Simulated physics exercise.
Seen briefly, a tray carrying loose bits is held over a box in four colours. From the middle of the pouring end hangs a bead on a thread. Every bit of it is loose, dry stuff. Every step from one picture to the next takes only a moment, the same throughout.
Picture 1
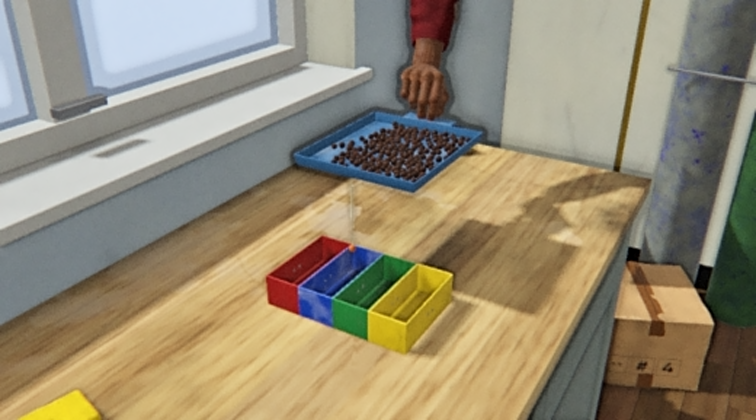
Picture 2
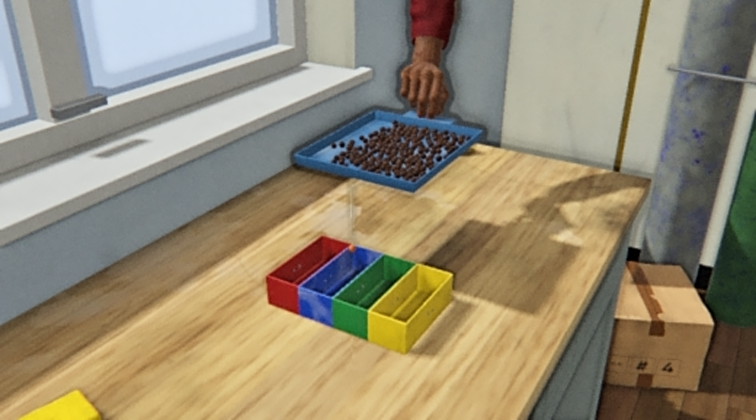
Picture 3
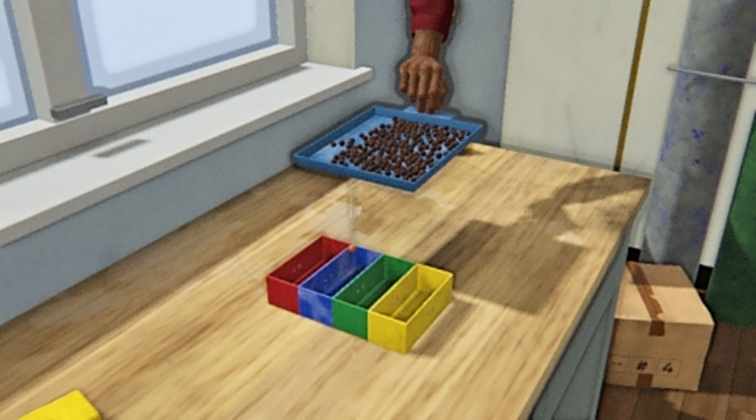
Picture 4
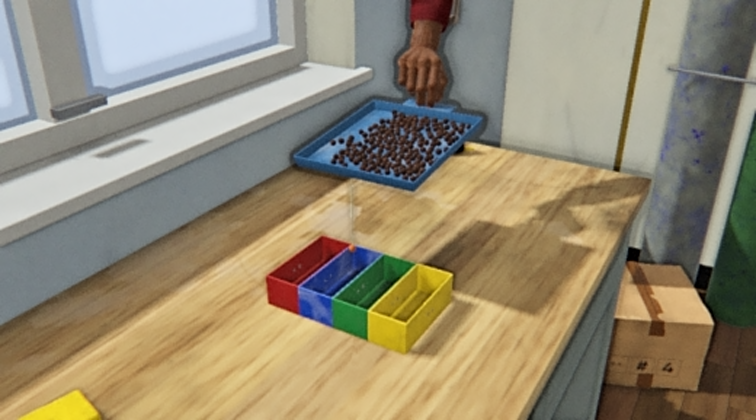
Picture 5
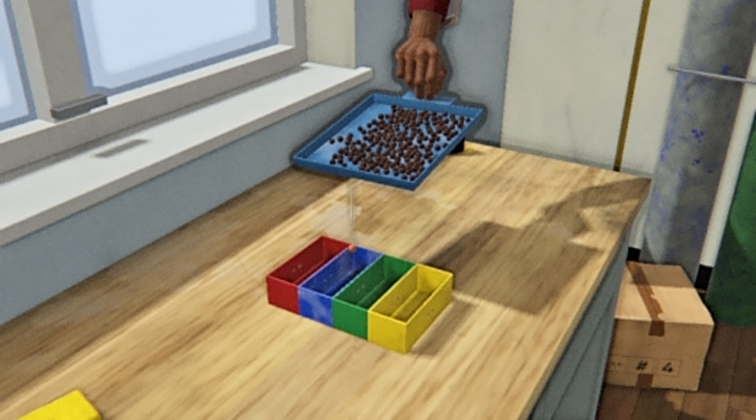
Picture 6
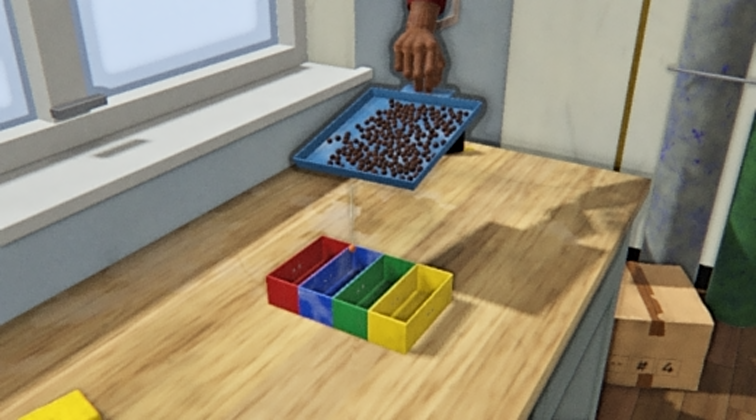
A hand gradually raises the back of a blue tray of brown balls above colourful boxes.
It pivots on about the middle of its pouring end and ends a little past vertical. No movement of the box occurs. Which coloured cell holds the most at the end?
The red cell holds the most.
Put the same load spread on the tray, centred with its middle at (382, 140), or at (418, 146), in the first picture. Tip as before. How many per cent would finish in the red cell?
First about 30, then 30 per cent.
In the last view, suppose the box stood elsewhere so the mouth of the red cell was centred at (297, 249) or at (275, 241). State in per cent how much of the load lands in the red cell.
Roughly 40 per cent, then roughly 10 per cent.
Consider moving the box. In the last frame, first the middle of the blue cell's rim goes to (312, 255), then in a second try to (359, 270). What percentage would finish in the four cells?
90 per cent, then 50 per cent.
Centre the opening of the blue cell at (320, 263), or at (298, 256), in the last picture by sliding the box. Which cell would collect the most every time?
The red cell; blue.
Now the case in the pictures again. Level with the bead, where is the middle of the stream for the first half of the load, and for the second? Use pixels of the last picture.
The first part at (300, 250); the rest at (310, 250).
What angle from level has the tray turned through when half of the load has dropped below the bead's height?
Approx. reading: About 85°.
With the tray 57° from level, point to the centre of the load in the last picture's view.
The centre of the load shows up near (355, 147) in the last view.
Shortly afterwards, tray tipped steeply; all but a few on the tray; only a few in the red cell; only a few falling or outside the box.
Next, tray tipped right over; a little on the tray; near a quarter in the red cell; a little in the blue cell; a little in the green cell; near half falling or outside the box.
Some moments later, tray tipped past a quarter turn; near a third in the red cell; near a quarter in the blue cell; a little in the green cell; near a third falling or outside the box.
In the end, tray tipped past a quarter turn; near a third in the red cell; near a quarter in the blue cell; a little in the green cell; none at all in the yellow cell; near a third outside the box.
